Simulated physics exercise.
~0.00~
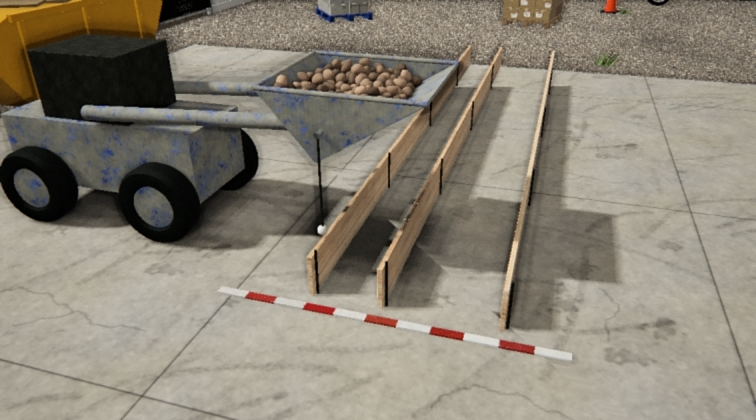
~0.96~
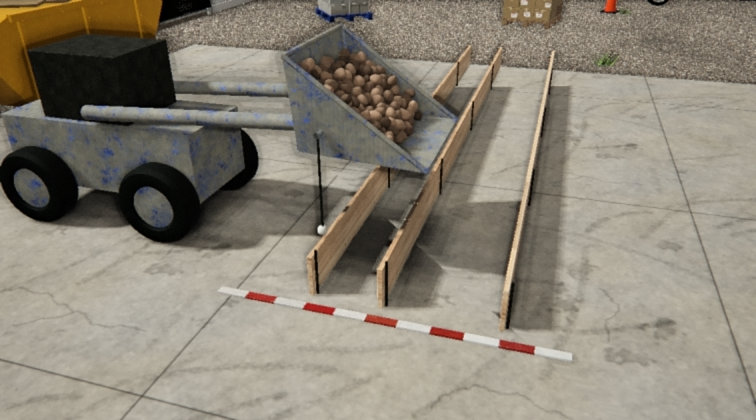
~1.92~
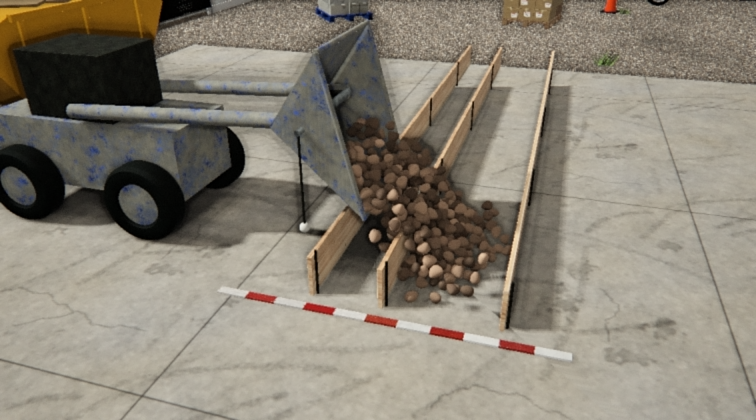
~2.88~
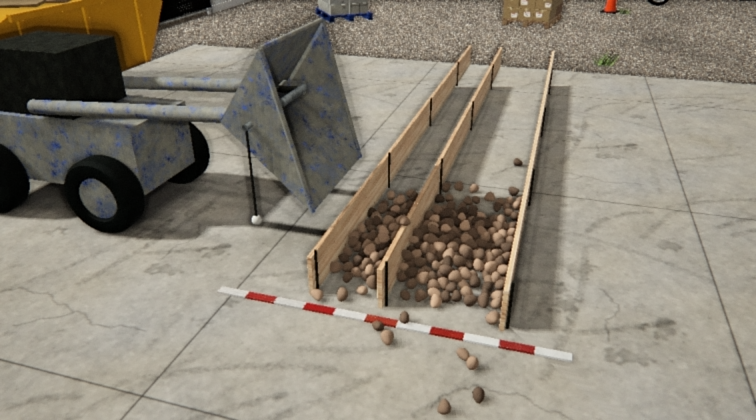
Loader's steel bucket tipping brown stones between wooden boards, then backing left, leaving most in the far bay and a few strays.
